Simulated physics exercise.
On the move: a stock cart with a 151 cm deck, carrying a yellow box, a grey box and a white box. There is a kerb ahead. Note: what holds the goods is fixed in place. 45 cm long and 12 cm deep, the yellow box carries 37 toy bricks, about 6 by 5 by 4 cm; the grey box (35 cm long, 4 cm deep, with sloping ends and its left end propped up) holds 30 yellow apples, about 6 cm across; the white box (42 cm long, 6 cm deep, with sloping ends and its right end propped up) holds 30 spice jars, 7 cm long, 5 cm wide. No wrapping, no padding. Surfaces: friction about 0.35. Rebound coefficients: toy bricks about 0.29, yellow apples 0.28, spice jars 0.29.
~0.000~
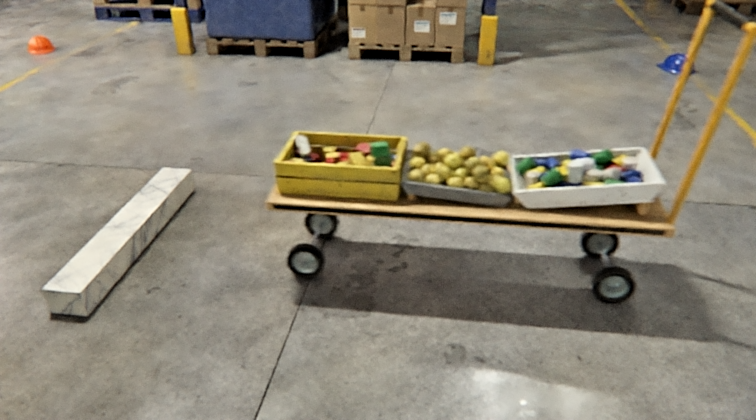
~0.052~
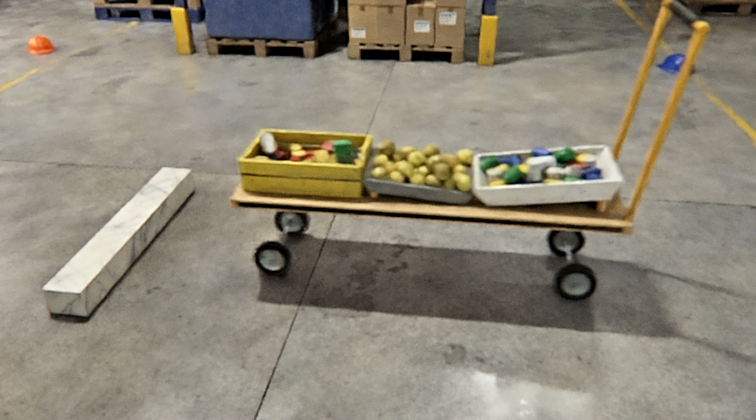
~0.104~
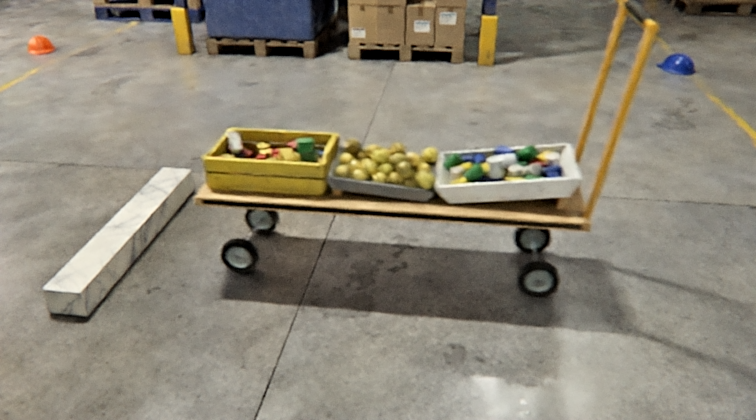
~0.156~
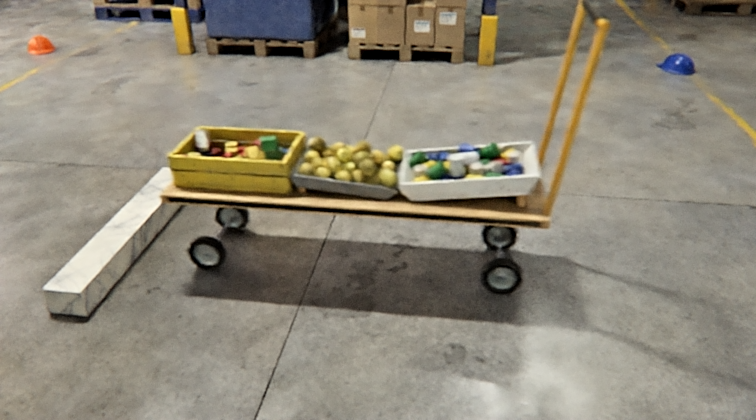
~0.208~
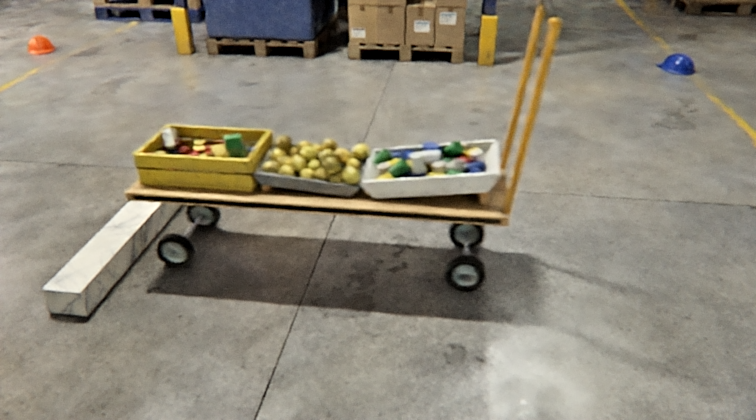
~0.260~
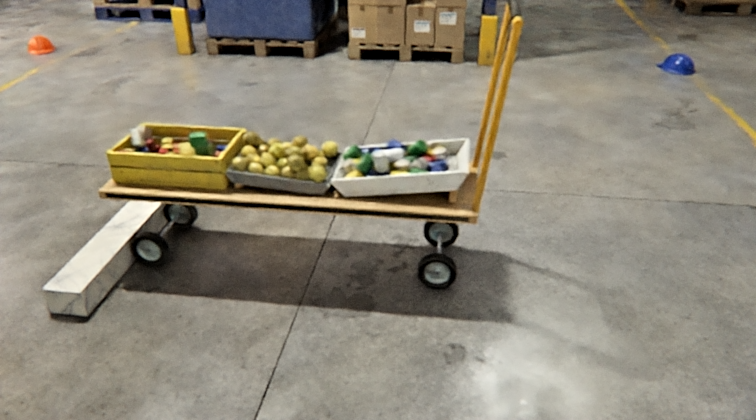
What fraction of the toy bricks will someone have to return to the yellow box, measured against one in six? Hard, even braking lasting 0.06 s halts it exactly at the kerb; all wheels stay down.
Fewer than one in six of them.
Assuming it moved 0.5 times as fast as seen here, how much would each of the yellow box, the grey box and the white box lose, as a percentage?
Yellow box 0, grey box 0, white box 20 per cent.
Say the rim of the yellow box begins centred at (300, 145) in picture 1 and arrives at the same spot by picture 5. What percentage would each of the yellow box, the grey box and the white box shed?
Under that change it'd be yellow box at 0, grey box at 10 and white box at 30 percent.
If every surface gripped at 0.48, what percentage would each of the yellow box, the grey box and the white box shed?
In that setup yellow box sheds 10 percent, grey box sheds 30 percent, and white box sheds 40 percent.
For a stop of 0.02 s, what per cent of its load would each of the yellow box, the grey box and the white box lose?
Result - yellow box: 10 percent, grey box: 40 percent, white box: 60 percent.
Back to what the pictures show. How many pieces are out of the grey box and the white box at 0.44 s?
Estimate at that time - grey box 6, white box 10, give or take.
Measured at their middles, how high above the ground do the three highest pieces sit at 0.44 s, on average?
On average roughly 68 centimetres up.
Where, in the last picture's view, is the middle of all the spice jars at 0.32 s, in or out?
Middle approx. (368, 163).
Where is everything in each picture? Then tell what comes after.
In the first frame (places track the rim corner closest to us here), yellow box (394, 169); white box (663, 182); 71 cm to go; all still inside.
The second frame shows yellow box (356, 166); white box (620, 180); 56 cm to go.
The third frame shows yellow box (318, 164); white box (578, 178); 42 cm to go.
The fourth frame shows yellow box (282, 162); white box (537, 175); 27 cm to go.
The fifth frame shows yellow box (245, 160); white box (497, 173); 13 cm to go.
The sixth frame shows yellow box (217, 158); white box (465, 171); stopping; all still inside.
After 0.32 s, the yellow box has all 37, the grey box has all 30 and the white box is down by 1 of 30.
After 0.44 s, the yellow box is down by 1 of 37, the grey box is down by 6 of 30 and the white box is down by 10 of 30.
After 0.67 s, the yellow box is down by 3 of 37, the grey box is down by 9 of 30 and the white box is down by 16 of 30.
Final count (at 1.18 s), the yellow box is down by 3 of 37, the grey box is down by 10 of 30 and the white box is down by 16 of 30. Asked share, 3 of 37, 8 per cent.
